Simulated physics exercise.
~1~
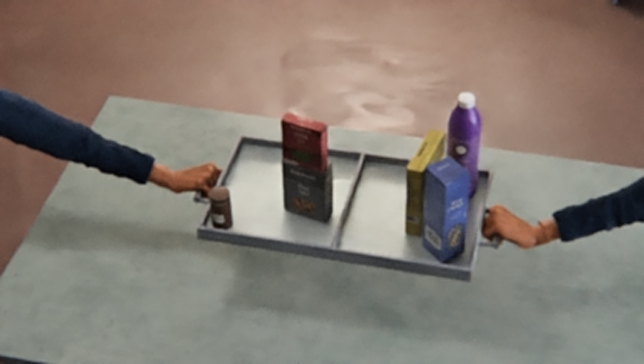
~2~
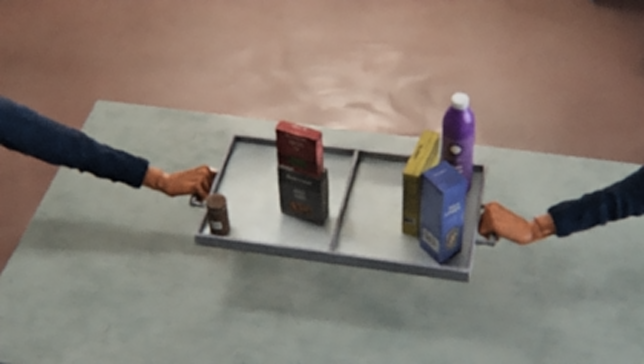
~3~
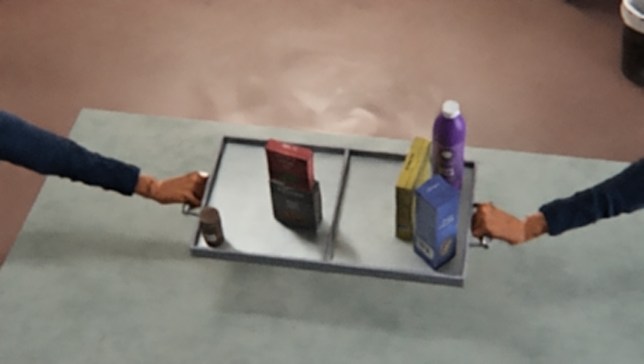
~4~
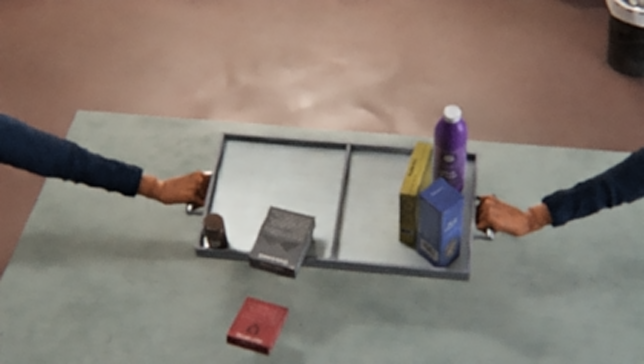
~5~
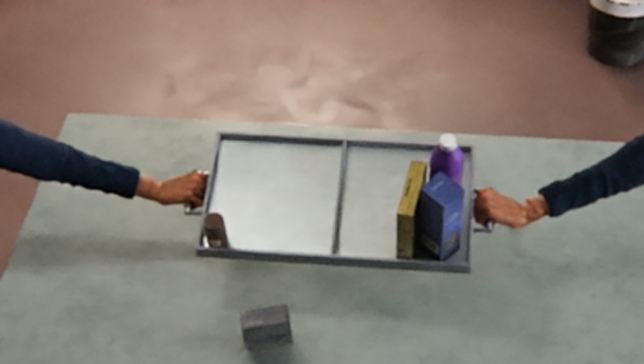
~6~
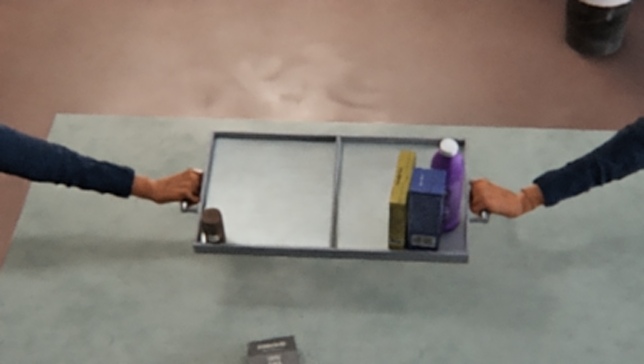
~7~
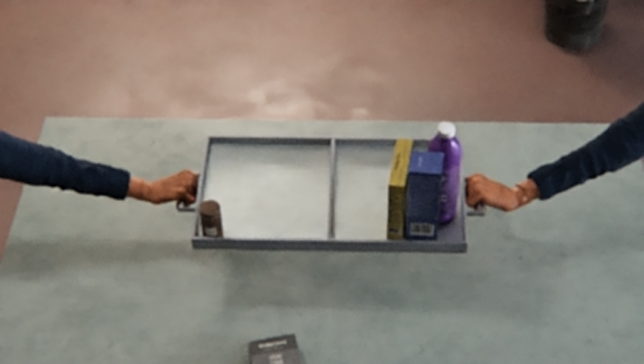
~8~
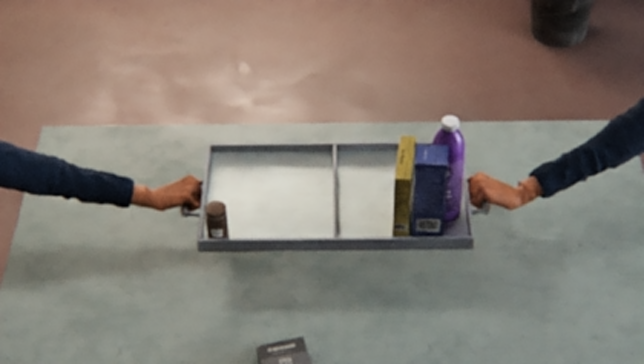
The video shows two hands tilting a divided tray toward the near side, sending a stacked red packet and grey packet over the rim, while the purple bottle and the yellow and blue boxes lean and shift; the tray is then levelled with the bottle, boxes and brown shaker still aboard.
